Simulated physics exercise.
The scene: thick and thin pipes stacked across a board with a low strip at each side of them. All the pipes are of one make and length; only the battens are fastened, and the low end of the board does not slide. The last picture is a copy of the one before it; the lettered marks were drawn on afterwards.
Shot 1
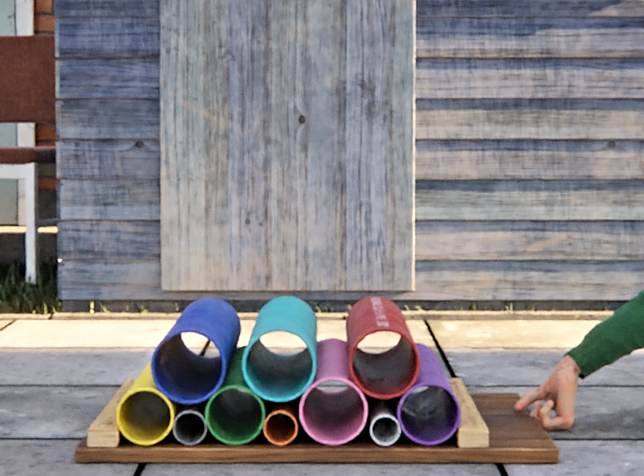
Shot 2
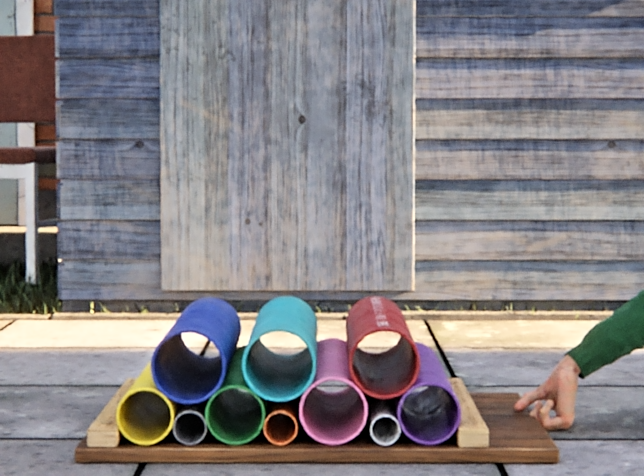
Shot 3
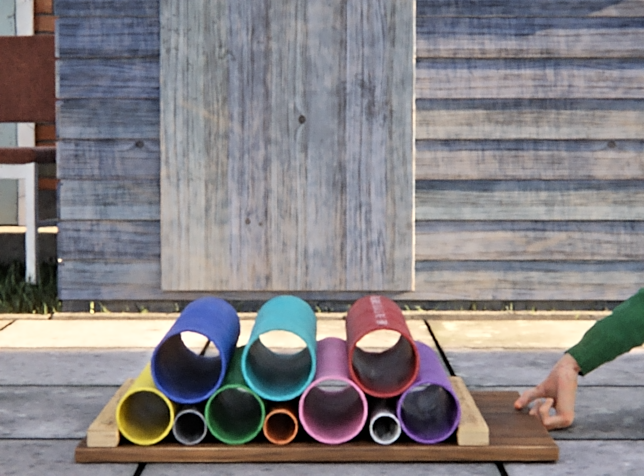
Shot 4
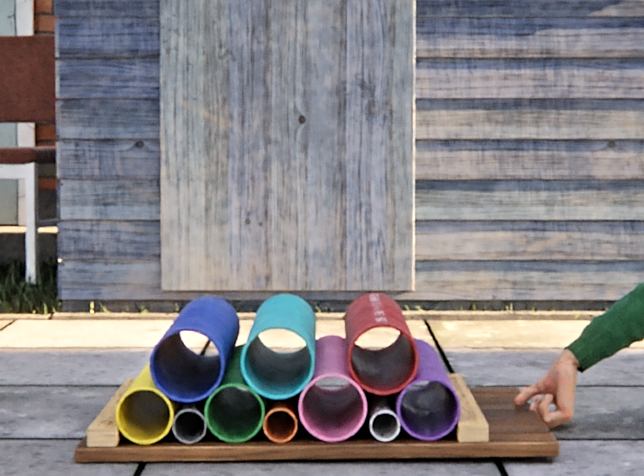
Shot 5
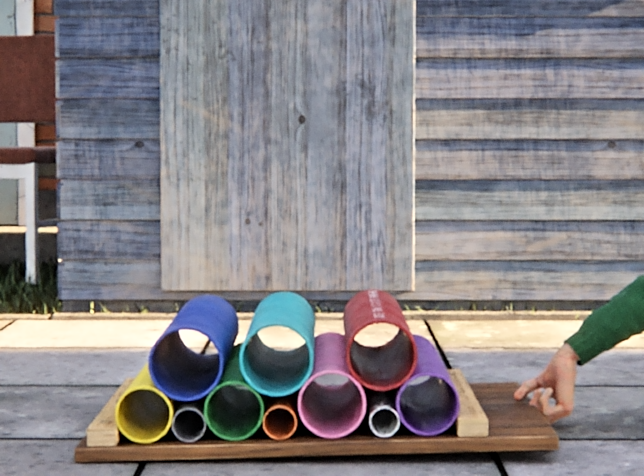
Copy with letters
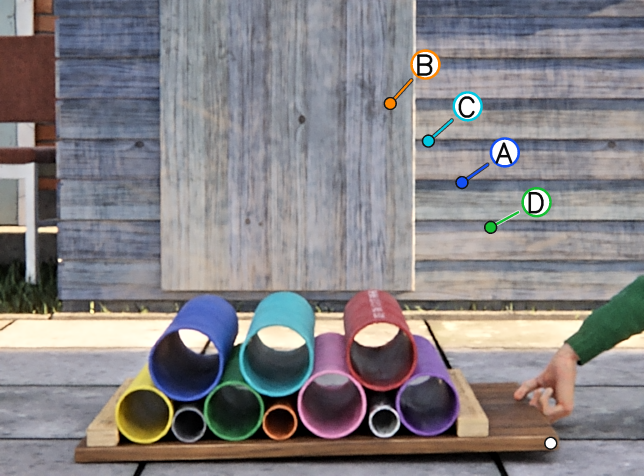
Colorful pipes, thick and thin, sat stacked on a wooden board outdoors and barely shifted, while a hand in a green sleeve held the board's right end and slowly raised it a tiny bit.
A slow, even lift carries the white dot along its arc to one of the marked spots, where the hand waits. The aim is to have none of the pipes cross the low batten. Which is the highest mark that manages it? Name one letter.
Stop at A.
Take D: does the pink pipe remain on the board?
The pink pipe: Yes.
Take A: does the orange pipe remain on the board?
Yes, with A.
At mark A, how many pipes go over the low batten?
It comes to none.
On the marked copy, A at (462, 182); B at (391, 103); C at (428, 141); D at (491, 227); the white dot at (551, 443).
Following A. Soon after the start, board at 19°.
Later, board at 35°.
In the end, board at 35°, none over the low batten.
As for the rest, B seven over the low batten; C two over the low batten (turquoise, blue); D none over the low batten.
